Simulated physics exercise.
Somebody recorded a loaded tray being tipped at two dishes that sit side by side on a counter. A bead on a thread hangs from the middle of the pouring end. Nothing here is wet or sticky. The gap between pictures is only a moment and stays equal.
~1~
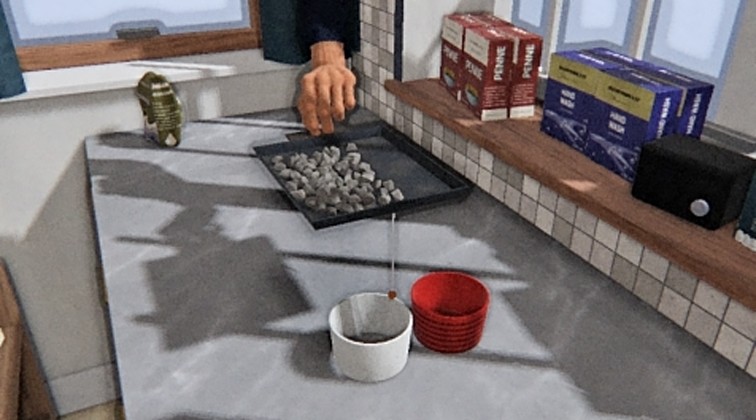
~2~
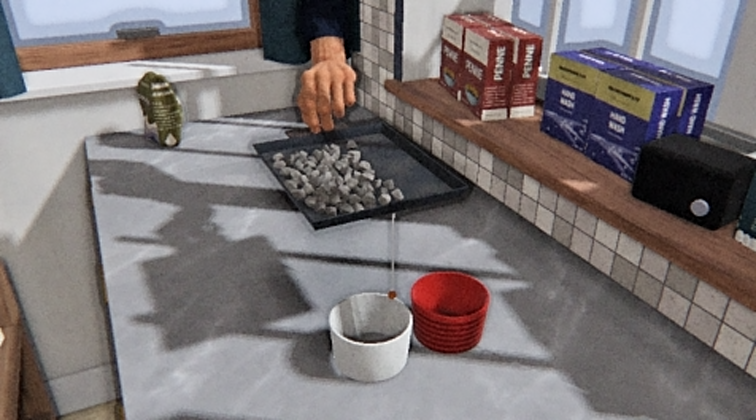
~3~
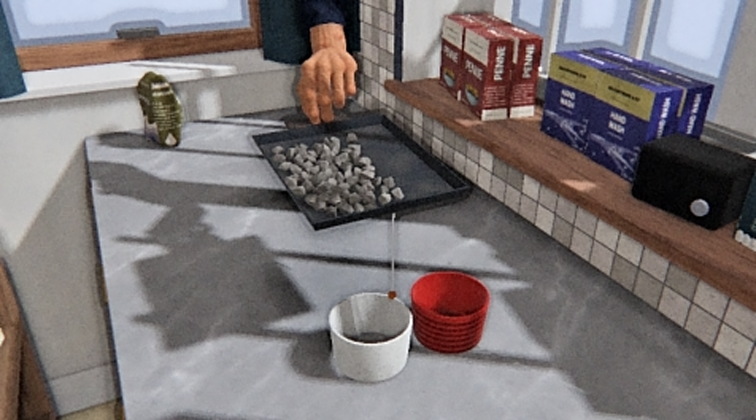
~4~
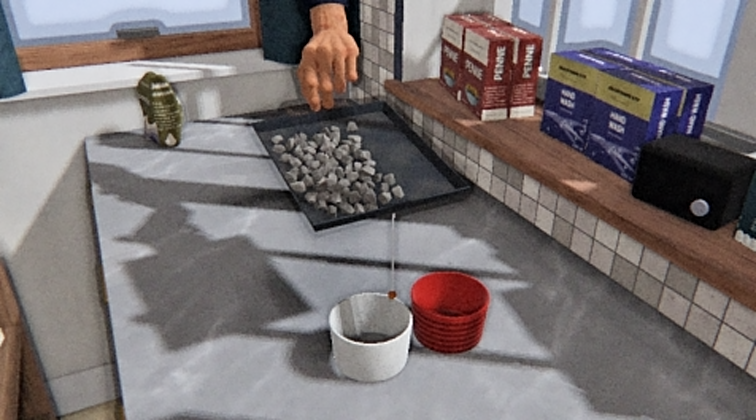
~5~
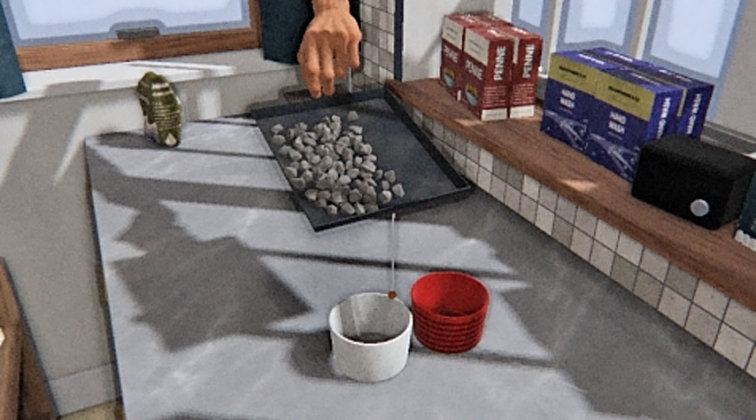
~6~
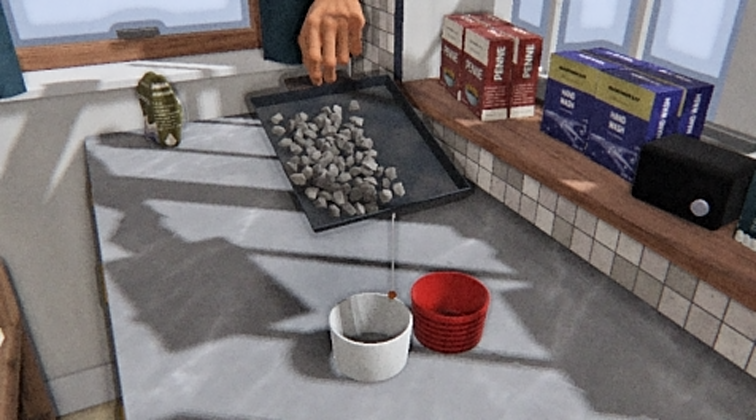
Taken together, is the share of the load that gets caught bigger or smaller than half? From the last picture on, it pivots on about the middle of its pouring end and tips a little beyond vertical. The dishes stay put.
Smaller.
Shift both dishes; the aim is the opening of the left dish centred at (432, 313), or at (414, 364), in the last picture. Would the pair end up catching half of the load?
Try 1: A minority of it. Try 2: A minority of it.
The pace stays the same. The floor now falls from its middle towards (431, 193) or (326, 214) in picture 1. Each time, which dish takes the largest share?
First place: The dish to the right; second place: The dish to the left.
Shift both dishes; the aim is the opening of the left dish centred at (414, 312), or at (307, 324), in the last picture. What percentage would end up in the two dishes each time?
Approximately 30 percent, followed by approximately 0 percent.
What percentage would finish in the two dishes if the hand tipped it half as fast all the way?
Estimate: Around 30%.
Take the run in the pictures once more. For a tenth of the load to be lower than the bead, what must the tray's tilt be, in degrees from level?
Roughly 85 degrees from level.
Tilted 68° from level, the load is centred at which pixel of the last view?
Mark it at roughly (357, 187) in the final frame.
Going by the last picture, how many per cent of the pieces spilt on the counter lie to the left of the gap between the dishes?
Roughly 50 in a hundred.
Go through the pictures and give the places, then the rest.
In the first frame, corners of the pouring end near (315, 218) and (462, 186), level; middle of the load near (336, 181), bits of gravel; left dish near (389, 359); right dish near (470, 332); bead on its thread near (392, 295).
In the second frame, corners of the pouring end near (315, 219) and (462, 186), level; middle of the load near (336, 180).
In the third frame, corners of the pouring end near (315, 220) and (463, 185), tipped barely, level across its low end; middle of the load near (336, 176).
In the fourth frame, corners of the pouring end near (316, 221) and (463, 185), tipped a little, level across its low end; middle of the load near (336, 170).
In the fifth frame, corners of the pouring end near (316, 223) and (464, 185), tipped clearly, level across its low end; middle of the load near (336, 165).
In the sixth frame, corners of the pouring end near (316, 224) and (465, 186), tipped clearly, level across its low end; middle of the load near (337, 160); left dish near (389, 359); right dish near (470, 332).
Shortly afterwards, tray tipped steeply; all but a few on the tray; only a few outside both; only a few in the air.
Next, tray tipped past a quarter turn; near a quarter in the left dish; only a few in the right dish; near two thirds outside both; a little in the air.
Some moments later, tray tipped past a quarter turn; near a quarter in the left dish; only a few in the right dish; the bulk outside both.
In the end, tray tipped past a quarter turn; near a quarter in the left dish; only a few in the right dish; the bulk outside both.
